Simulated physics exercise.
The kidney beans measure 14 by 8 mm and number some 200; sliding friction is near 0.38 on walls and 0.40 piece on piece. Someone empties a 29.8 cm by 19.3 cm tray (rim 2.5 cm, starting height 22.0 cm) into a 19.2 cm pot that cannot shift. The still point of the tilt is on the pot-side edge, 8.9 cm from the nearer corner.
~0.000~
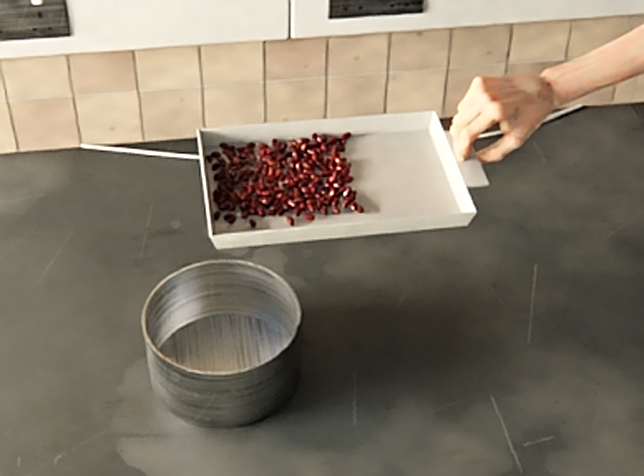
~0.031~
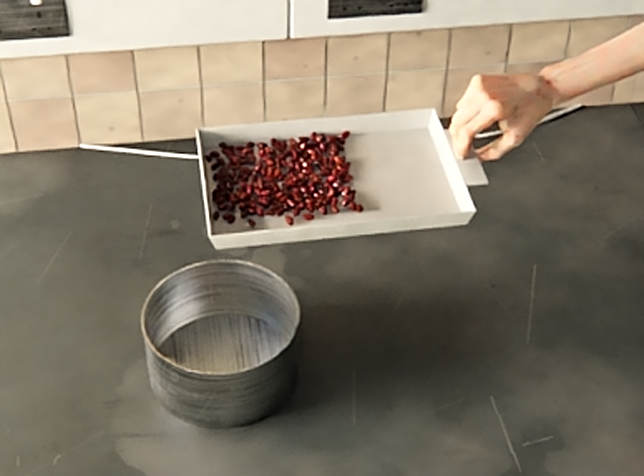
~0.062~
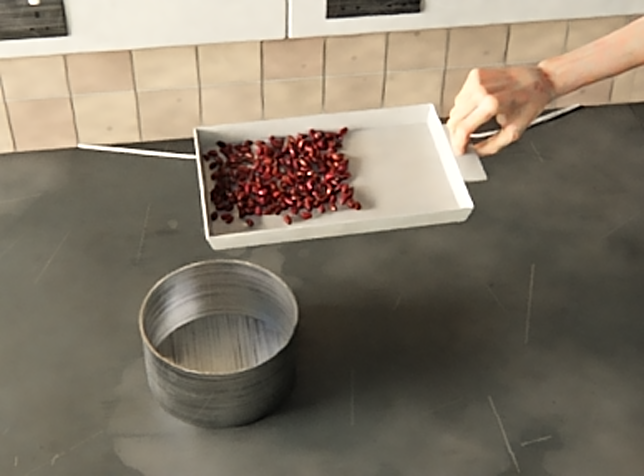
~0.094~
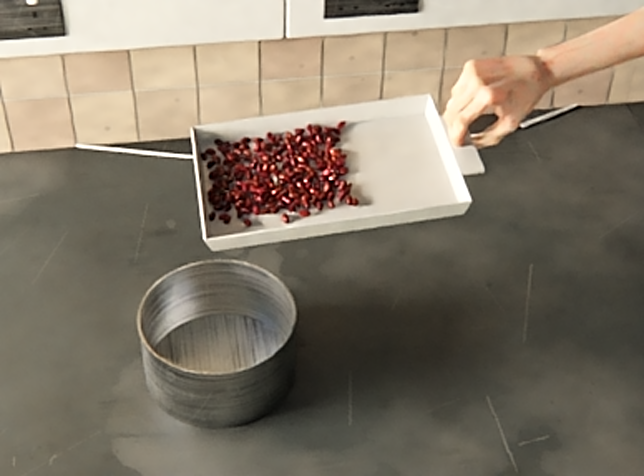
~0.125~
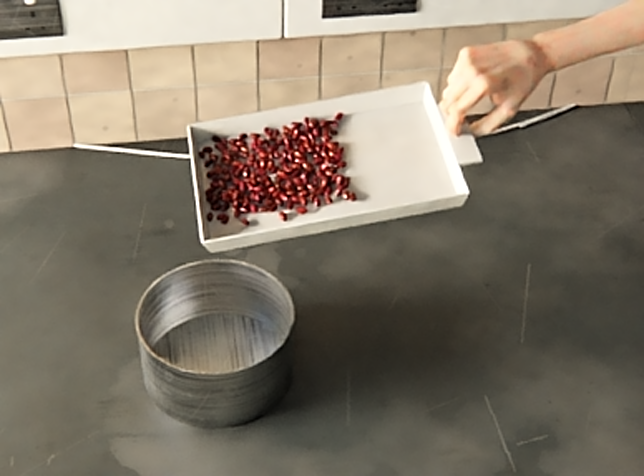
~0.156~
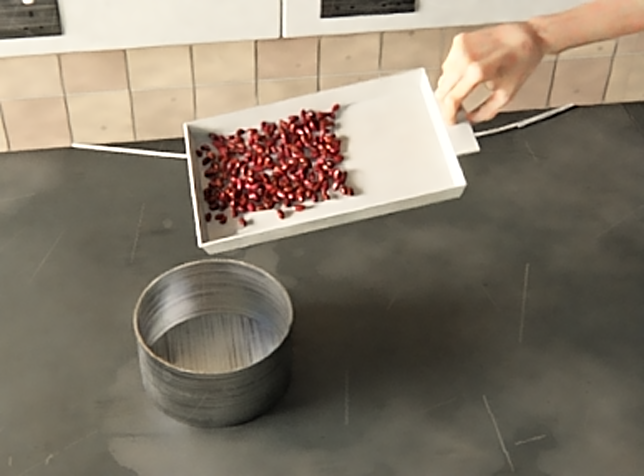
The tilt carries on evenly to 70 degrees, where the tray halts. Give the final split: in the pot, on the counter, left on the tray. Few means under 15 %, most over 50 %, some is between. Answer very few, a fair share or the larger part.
In the pot: The larger part; on the counter: Very few; left on the tray: A fair share.
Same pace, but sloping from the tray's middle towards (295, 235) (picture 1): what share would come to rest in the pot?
Some 65 per cent.
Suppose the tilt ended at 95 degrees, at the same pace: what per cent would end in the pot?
Then about 100 per cent.
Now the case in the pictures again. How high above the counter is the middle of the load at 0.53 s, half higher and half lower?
Roughly 24 cm.
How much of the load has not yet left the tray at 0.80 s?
About 50 per cent.
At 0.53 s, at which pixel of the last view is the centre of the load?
At about (221, 197).
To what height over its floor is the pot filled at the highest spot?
Some 2.0 cm.
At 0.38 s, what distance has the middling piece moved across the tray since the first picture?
About 2 cm.
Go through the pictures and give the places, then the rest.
Tray tilt 0 degrees, front corners at (216, 232) and (469, 209); middle of the pieces at (282, 178); pot at (222, 314), in the first frame.
Tray tilt 1 degrees, front corners at (215, 232) and (468, 207); middle of the pieces at (282, 177), in the second frame.
Tray tilt 2 degrees, front corners at (213, 233) and (467, 204); middle of the pieces at (280, 176), in the third frame.
Tray tilt 5 degrees, front corners at (210, 235) and (464, 198), lowest corner left front; middle of the pieces at (277, 173), in the fourth frame.
Tray tilt 9 degrees, front corners at (207, 237) and (462, 190), lowest corner left front; middle of the pieces at (275, 169), in the fifth frame.
Tray tilt 13 degrees, front corners at (205, 240) and (459, 181), lowest corner left front; middle of the pieces at (272, 166); pot at (214, 313). The tray's pace is about 135 degrees a second, in the sixth frame.
Then, at 0.38 s, tilt 42 degrees; the tray holds 100 %, the pot 0 %.
After 0.53 s, tilt 62 degrees; the tray holds 100 %, the pot 0 %.
After 0.80 s, tilt 70 degrees; the tray holds 50 %, the pot 35 %.
By 2.2 s all is still; pot 70 %, counter 0 %, tray 30 %.
